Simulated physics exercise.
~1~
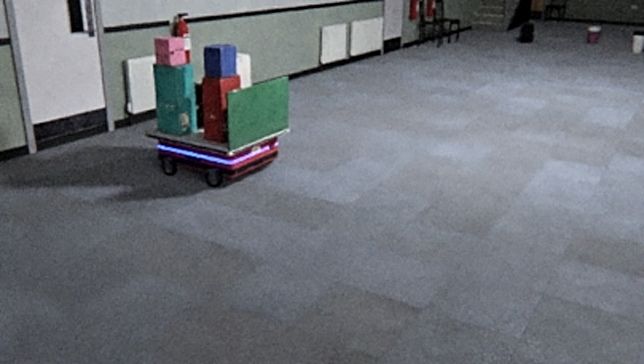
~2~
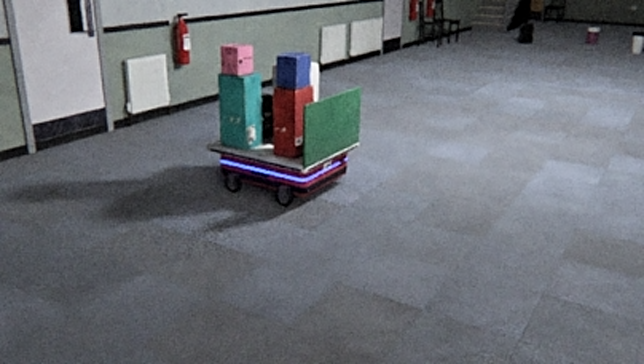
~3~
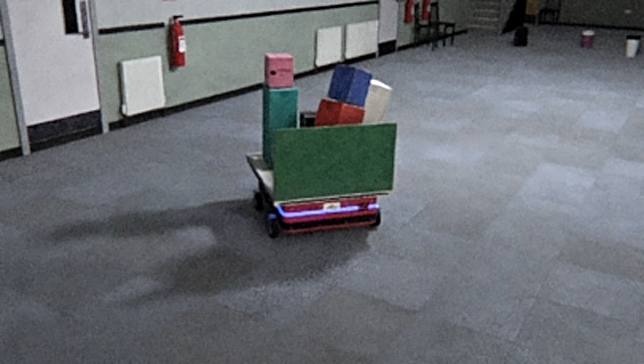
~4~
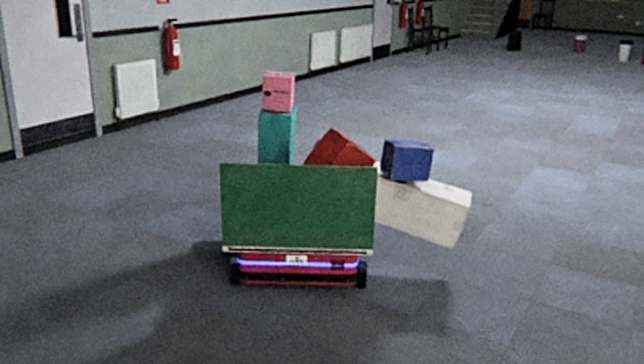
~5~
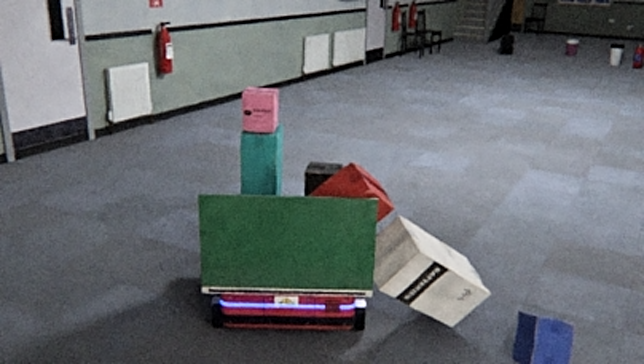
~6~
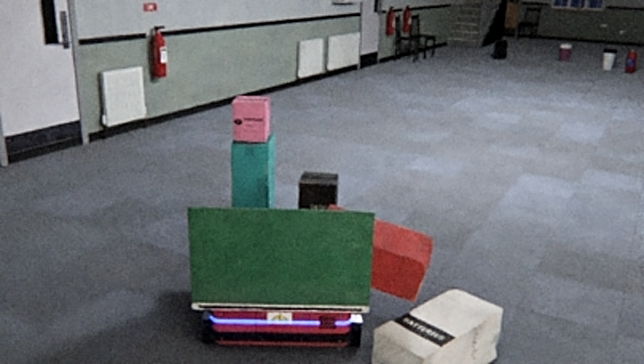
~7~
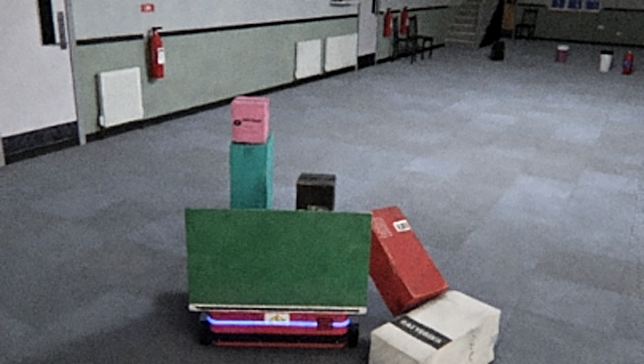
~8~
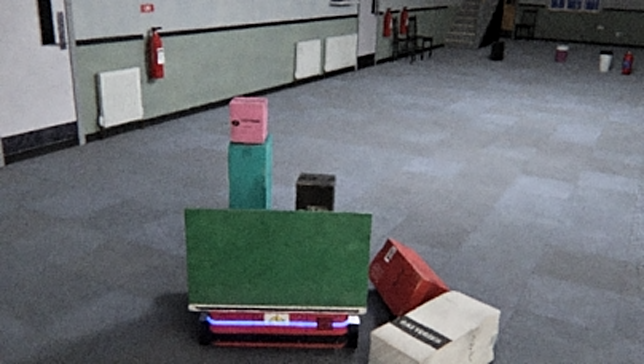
A cart carrying stacked boxes curves toward the camera, spilling blue, white and red boxes.
